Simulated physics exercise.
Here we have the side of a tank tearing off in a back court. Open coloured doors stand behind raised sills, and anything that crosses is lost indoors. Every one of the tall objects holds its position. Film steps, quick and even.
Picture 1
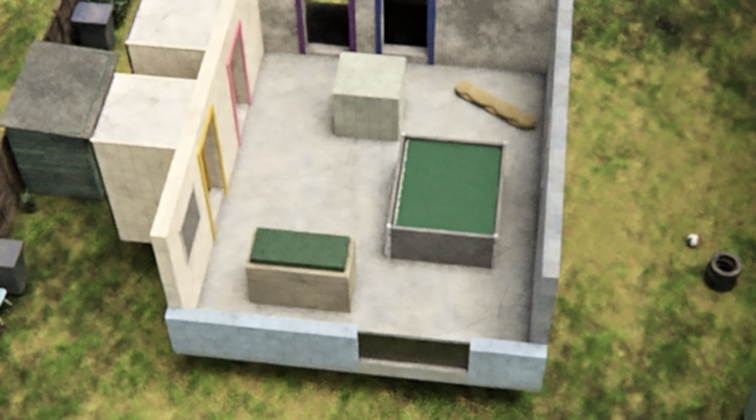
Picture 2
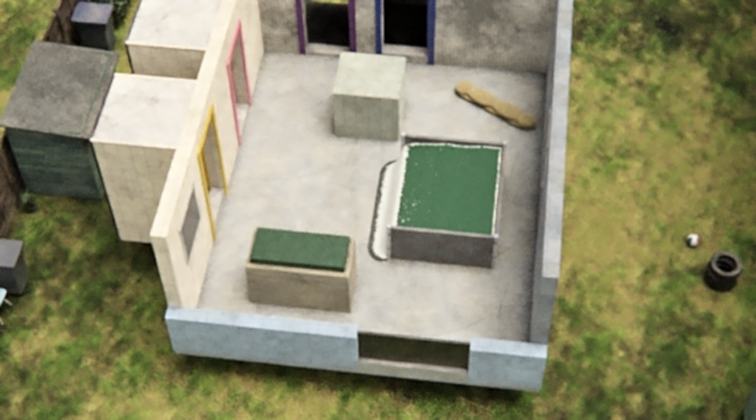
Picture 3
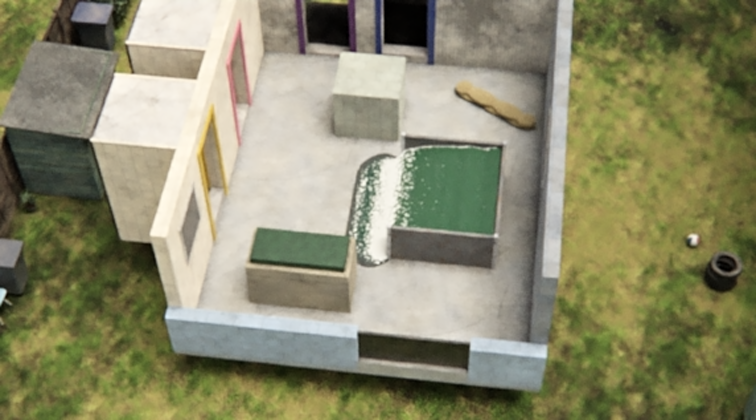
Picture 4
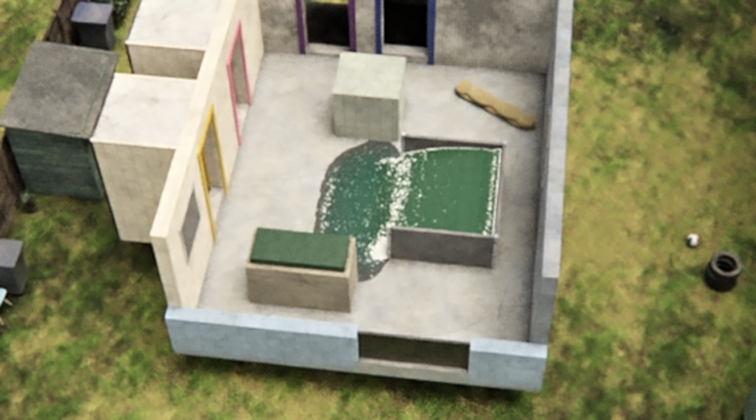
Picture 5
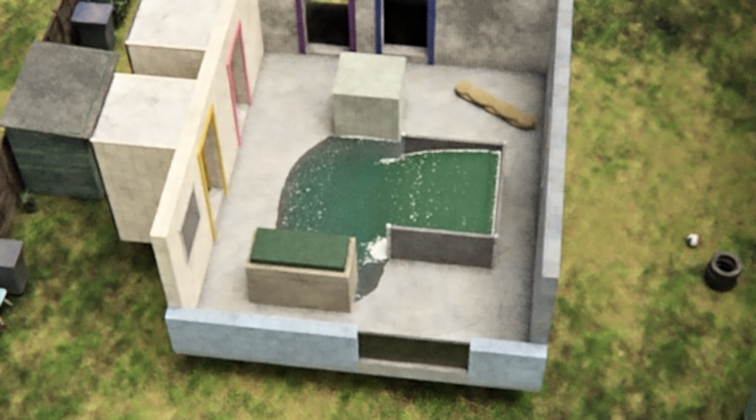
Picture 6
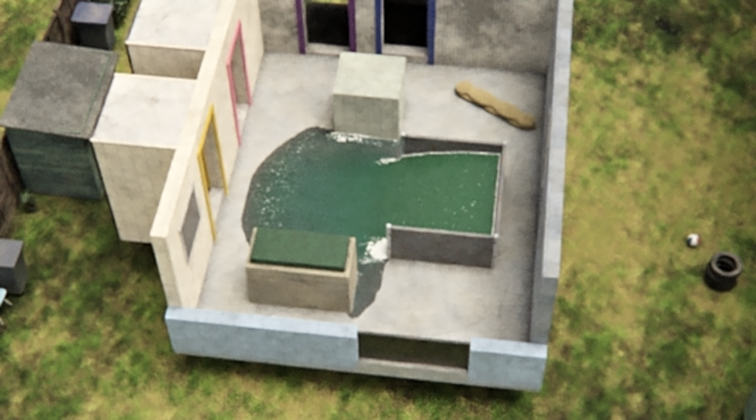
Back court with open coloured doors, a tank's left side giving way and green water spreading leftward between two standing blocks.
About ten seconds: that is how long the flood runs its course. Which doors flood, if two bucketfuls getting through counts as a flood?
The blue door does not flood; the yellow door floods; the pink door floods; the purple door floods.
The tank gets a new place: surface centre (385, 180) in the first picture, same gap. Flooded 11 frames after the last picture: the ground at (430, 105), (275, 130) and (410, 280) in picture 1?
The first spot ends up left untouched, the second sodden and the third left untouched.
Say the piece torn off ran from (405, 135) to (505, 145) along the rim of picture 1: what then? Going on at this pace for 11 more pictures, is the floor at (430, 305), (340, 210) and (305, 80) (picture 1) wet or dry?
As listed: No water, free of water, wet.
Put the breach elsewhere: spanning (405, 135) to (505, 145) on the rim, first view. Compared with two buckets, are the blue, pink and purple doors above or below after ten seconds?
The blue door tops the limit, the pink door tops the limit and the purple door tops the limit.
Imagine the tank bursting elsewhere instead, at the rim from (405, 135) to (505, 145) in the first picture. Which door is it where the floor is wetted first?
It is the blue door.
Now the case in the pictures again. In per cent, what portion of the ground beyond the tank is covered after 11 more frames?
Near 45 in a hundred.
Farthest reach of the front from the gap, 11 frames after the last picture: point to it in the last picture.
Estimated pixel: (263, 56).
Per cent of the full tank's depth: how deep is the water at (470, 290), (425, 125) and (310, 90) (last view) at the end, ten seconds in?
First 8, next 10, last 10 in a hundred.
A moment on, water covers 35 % of the floor; the blue door not reached, the yellow door over two buckets in, the pink door under two buckets in, the purple door not reached.
Next, water covers 45 % of the floor; the blue door not reached, the yellow door far over two buckets in, the pink door far over two buckets in, the purple door not reached.
Then, water covers 55 % of the floor; the blue door wet at the sill, nothing in, the yellow door far over two buckets in, the pink door far over two buckets in, the purple door under two buckets in.
Later, water covers 90 % of the floor; the blue door wet at the sill, nothing in, the yellow door far over two buckets in, the pink door far over two buckets in, the purple door far over two buckets in.
In the end, water covers 95 % of the floor; the blue door wet at the sill, nothing in, the yellow door far over two buckets in, the pink door far over two buckets in, the purple door far over two buckets in.
